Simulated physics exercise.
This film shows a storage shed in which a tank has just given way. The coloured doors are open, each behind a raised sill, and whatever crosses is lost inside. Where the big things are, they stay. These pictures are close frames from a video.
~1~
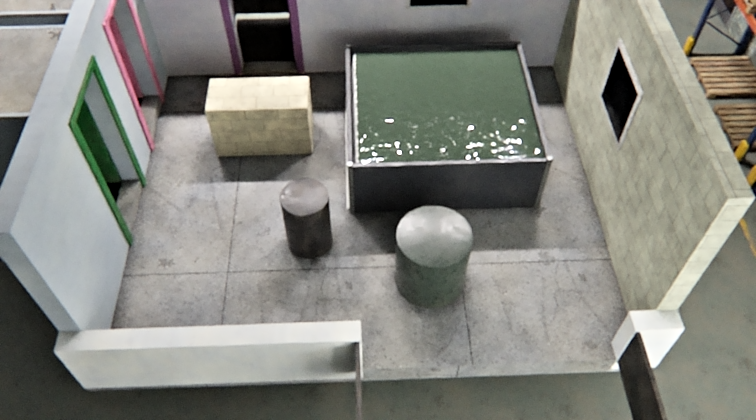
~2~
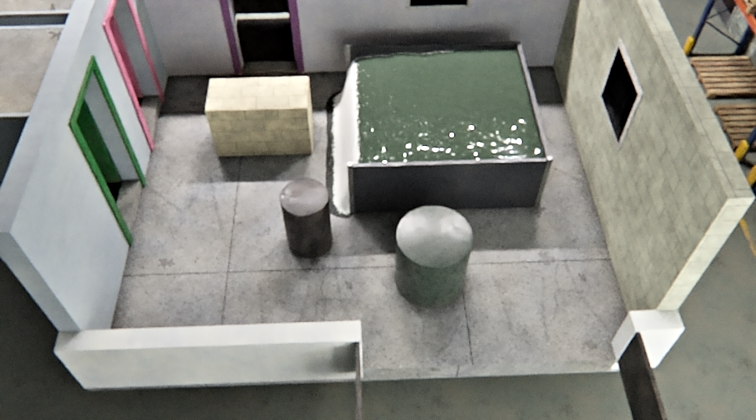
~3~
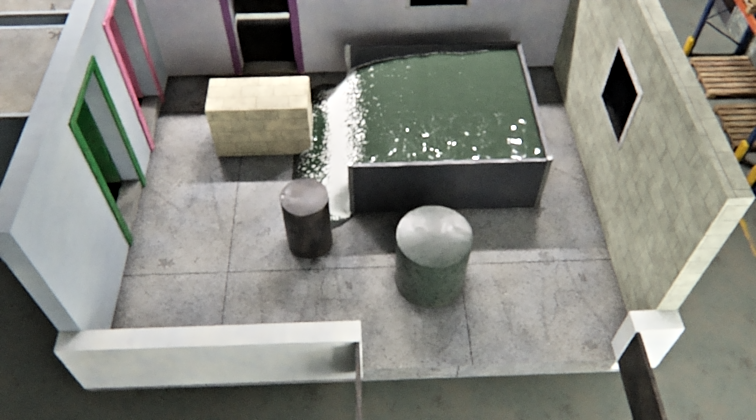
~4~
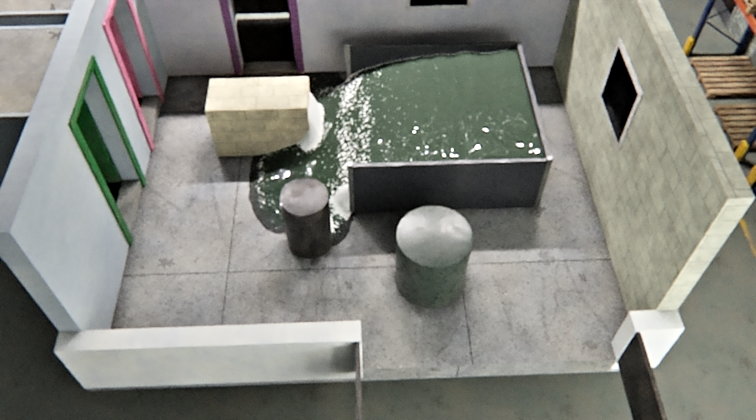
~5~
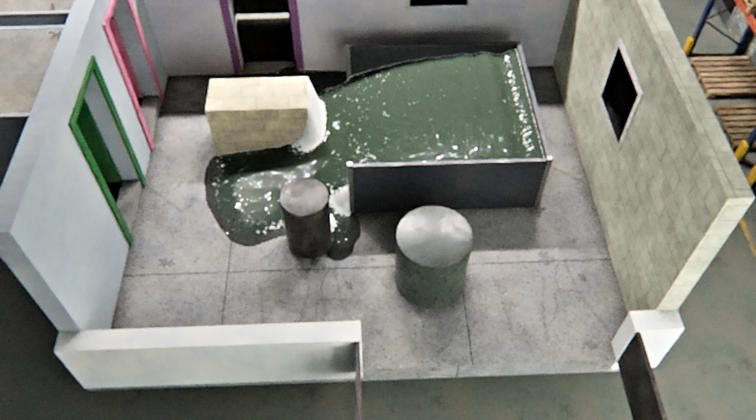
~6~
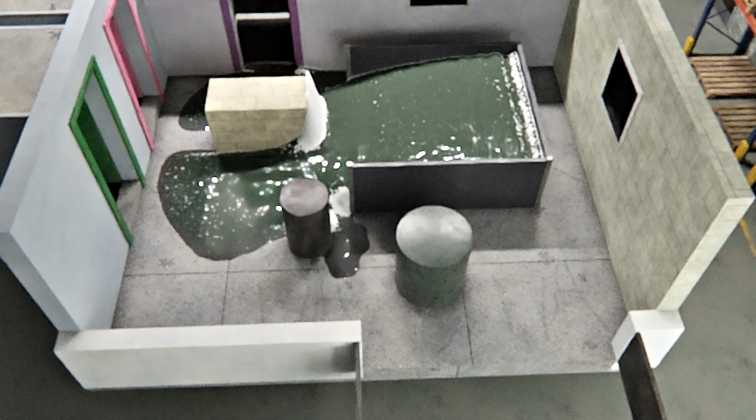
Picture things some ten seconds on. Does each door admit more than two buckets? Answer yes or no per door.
Answers: The pink door: Yes; the purple door: Yes; the green door: Yes.
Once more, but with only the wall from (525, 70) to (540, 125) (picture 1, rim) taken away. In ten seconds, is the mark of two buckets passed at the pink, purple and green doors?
Pink door: Above, purple door: Above, green door: Below.
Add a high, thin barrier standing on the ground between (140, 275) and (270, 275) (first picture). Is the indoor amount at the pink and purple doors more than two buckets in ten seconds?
Result - the pink door tops the threshold, and the purple door tops the threshold.
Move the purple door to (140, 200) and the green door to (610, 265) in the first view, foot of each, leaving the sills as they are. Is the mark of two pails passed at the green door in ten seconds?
Note: Green door lets in too little.
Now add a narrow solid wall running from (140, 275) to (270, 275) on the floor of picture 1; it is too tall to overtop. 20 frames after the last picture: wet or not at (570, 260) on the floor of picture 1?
That spot is spared.
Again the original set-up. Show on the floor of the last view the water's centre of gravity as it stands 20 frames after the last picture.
Near (307, 181).
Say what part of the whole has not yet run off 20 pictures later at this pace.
About 84 per cent.
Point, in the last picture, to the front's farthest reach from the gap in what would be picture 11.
Point: (111, 332) in the last picture's pixels.
A moment on, water covers 45 % of the floor; the pink door under two buckets in, the purple door over two buckets in, the green door over two buckets in.
Next, water covers 60 % of the floor; the pink door over two buckets in, the purple door far over two buckets in, the green door far over two buckets in.
Then, water covers 75 % of the floor; the pink door far over two buckets in, the purple door far over two buckets in, the green door far over two buckets in.
Later, water covers 100 % of the floor; the pink door far over two buckets in, the purple door far over two buckets in, the green door far over two buckets in.
In the end, water covers 100 % of the floor; the pink door far over two buckets in, the purple door far over two buckets in, the green door far over two buckets in.
